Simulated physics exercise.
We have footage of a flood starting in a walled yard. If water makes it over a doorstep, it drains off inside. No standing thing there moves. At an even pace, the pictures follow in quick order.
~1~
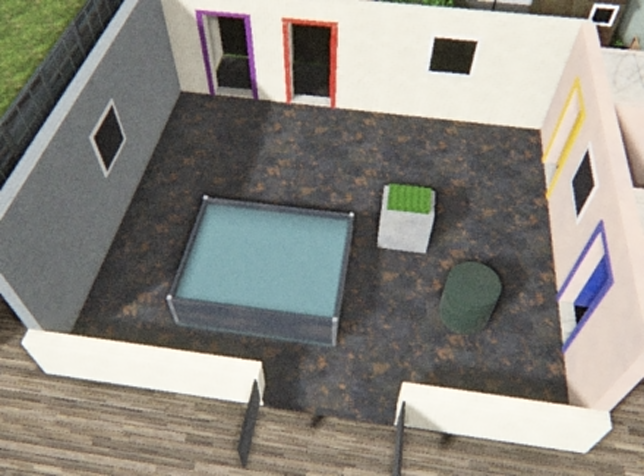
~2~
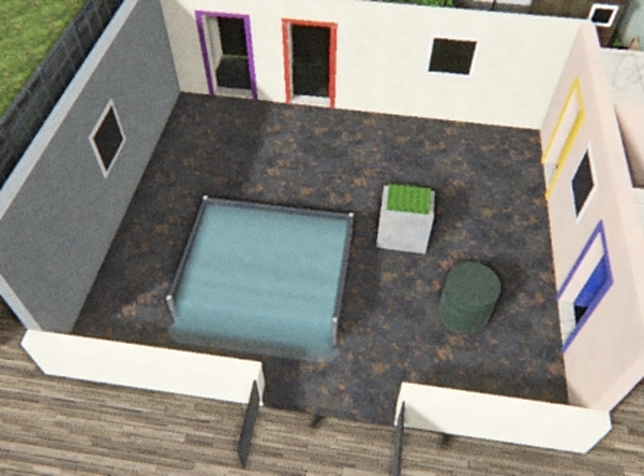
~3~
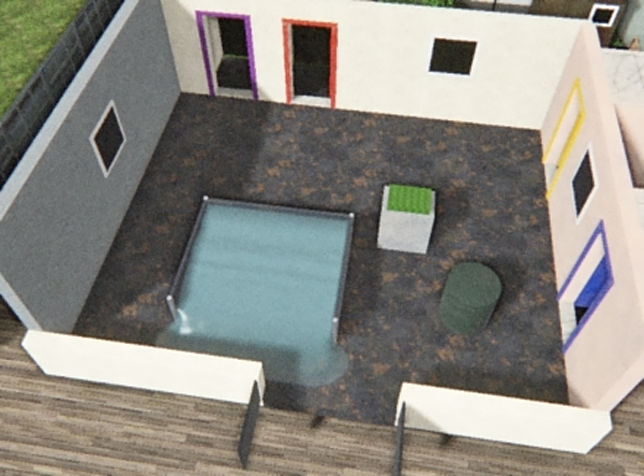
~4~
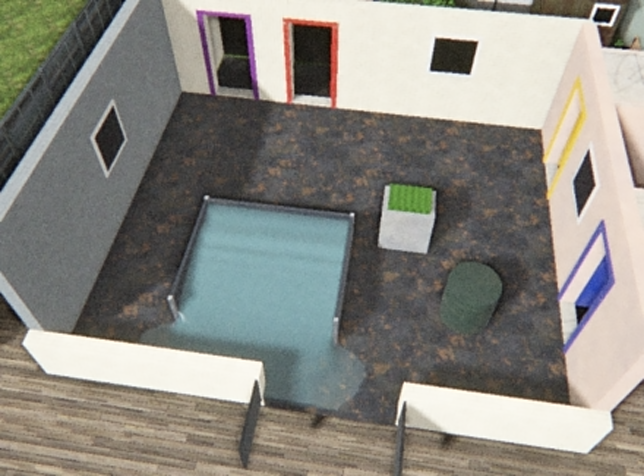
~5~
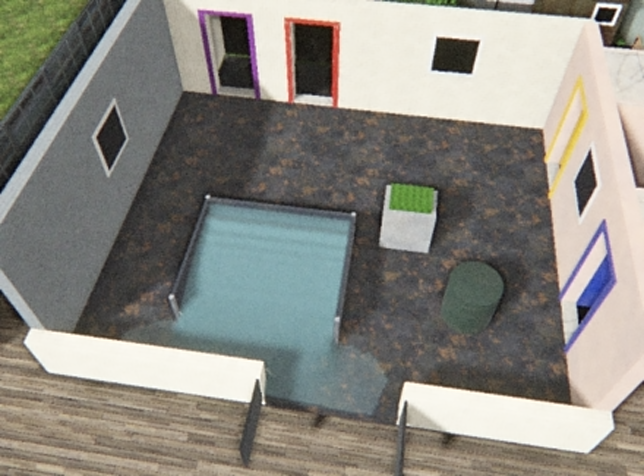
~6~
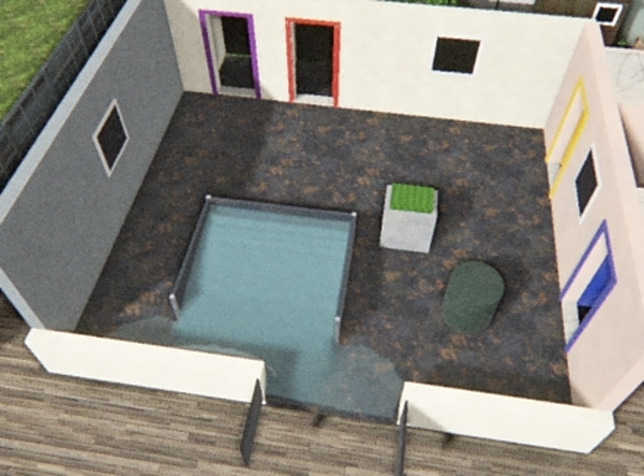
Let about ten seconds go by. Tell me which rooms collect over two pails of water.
At the end, the purple door passes two buckets of inflow; the yellow door stays within two buckets of inflow; the blue door stays within two buckets of inflow; the red door stays within two buckets of inflow.
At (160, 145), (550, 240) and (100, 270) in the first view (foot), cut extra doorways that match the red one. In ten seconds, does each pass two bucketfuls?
In turn: Takes less, lets less in, lets more in.
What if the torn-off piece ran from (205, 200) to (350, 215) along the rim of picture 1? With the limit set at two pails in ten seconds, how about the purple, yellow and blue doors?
I'd say the purple door overshoots the mark, the yellow door overshoots the mark and the blue door stops short.
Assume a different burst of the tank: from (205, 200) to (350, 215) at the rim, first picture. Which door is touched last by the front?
I'd go with the blue door.
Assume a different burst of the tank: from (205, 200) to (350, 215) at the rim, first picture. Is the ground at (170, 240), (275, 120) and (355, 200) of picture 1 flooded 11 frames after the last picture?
Spot one ends up untouched by the spill, spot two deluged, spot three deluged.
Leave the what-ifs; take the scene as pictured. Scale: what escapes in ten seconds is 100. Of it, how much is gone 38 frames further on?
I'd put it near 85 in a hundred.
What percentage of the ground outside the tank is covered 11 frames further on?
Around 15 percent.
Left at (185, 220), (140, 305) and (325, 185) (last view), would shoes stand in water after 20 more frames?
Result, as listed: Wetted / wetted / not wetted.
A moment on, water covers 10 % of the floor; the purple door not reached, the yellow door not reached, the blue door not reached, the red door not reached.
Next, water covers 15 % of the floor; the purple door not reached, the yellow door not reached, the blue door not reached, the red door not reached.
Then, water covers 35 % of the floor; the purple door not reached, the yellow door not reached, the blue door not reached, the red door not reached.
Later, water covers 55 % of the floor; the purple door over two buckets in, the yellow door not reached, the blue door wet at the sill, nothing in, the red door under two buckets in.
In the end, water covers 85 % of the floor; the purple door over two buckets in, the yellow door wet at the sill, nothing in, the blue door wet at the sill, nothing in, the red door under two buckets in.
